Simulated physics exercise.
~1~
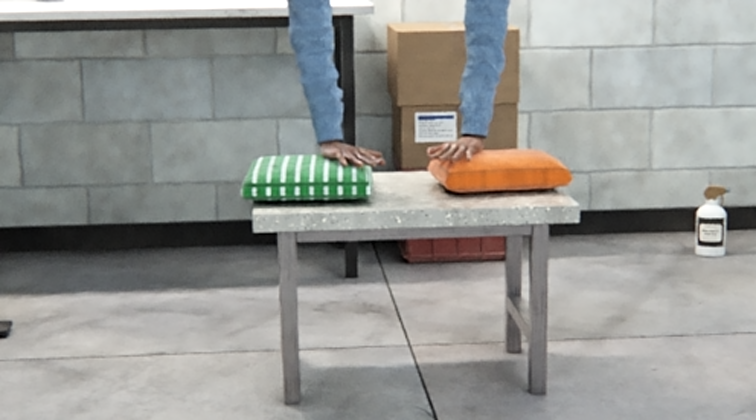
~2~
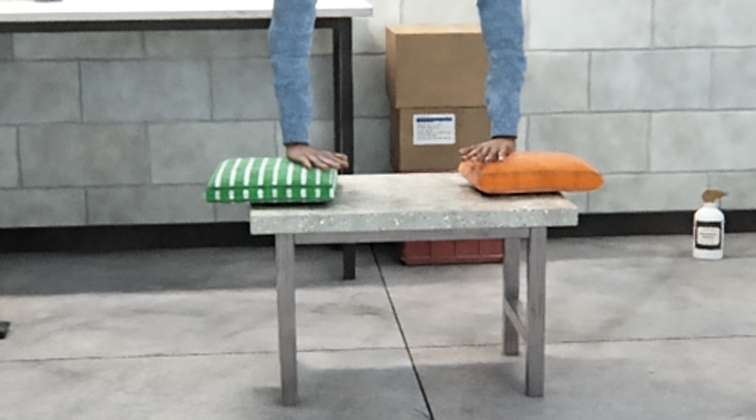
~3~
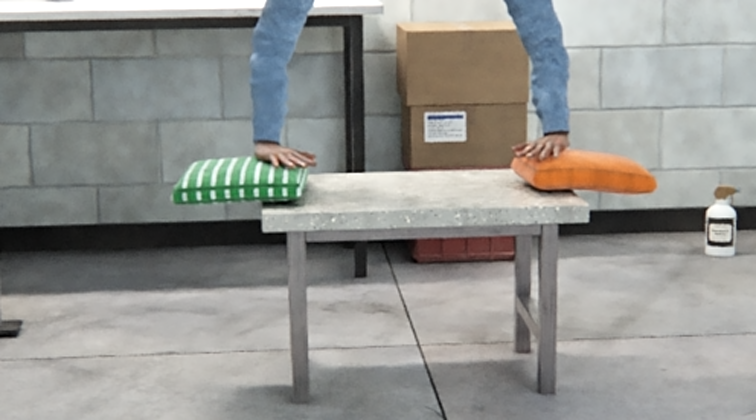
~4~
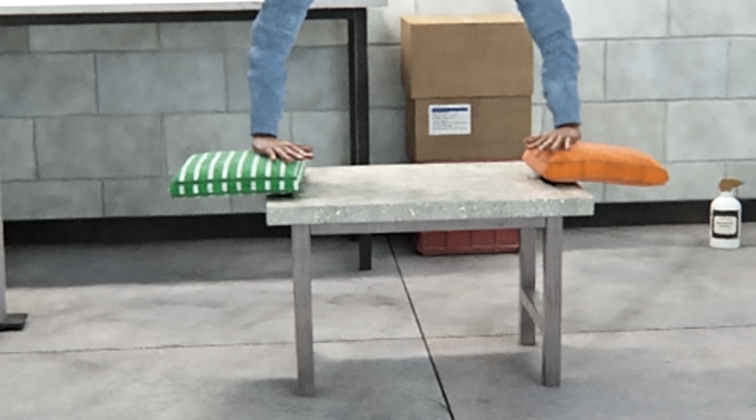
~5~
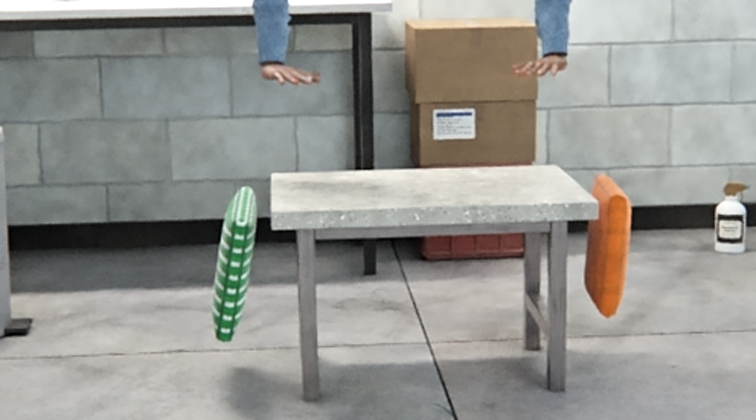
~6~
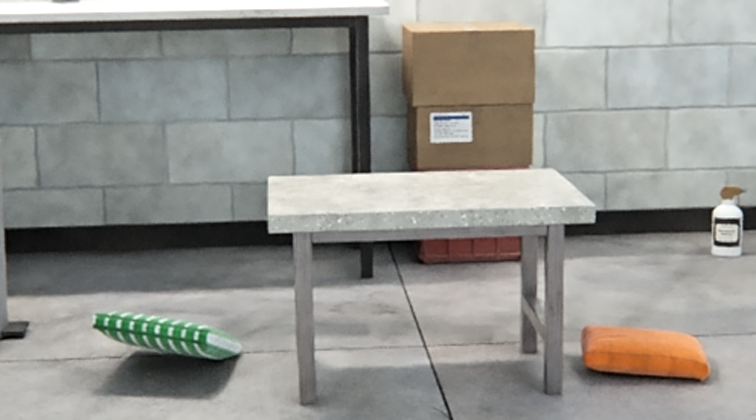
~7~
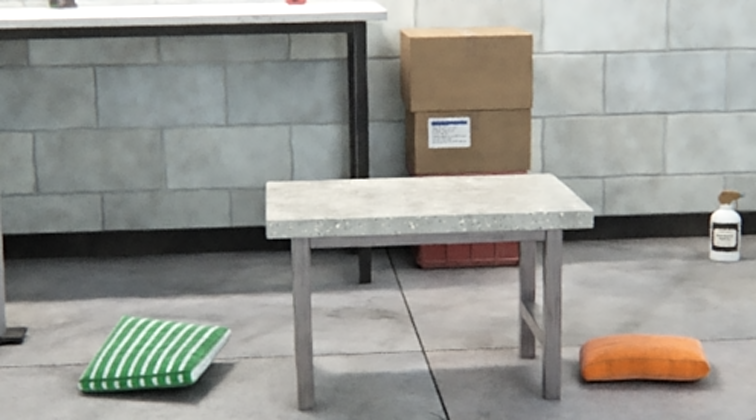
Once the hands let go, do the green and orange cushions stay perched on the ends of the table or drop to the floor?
Both drop to the floor. The green one slips off the left end and the orange one goes off the right end.
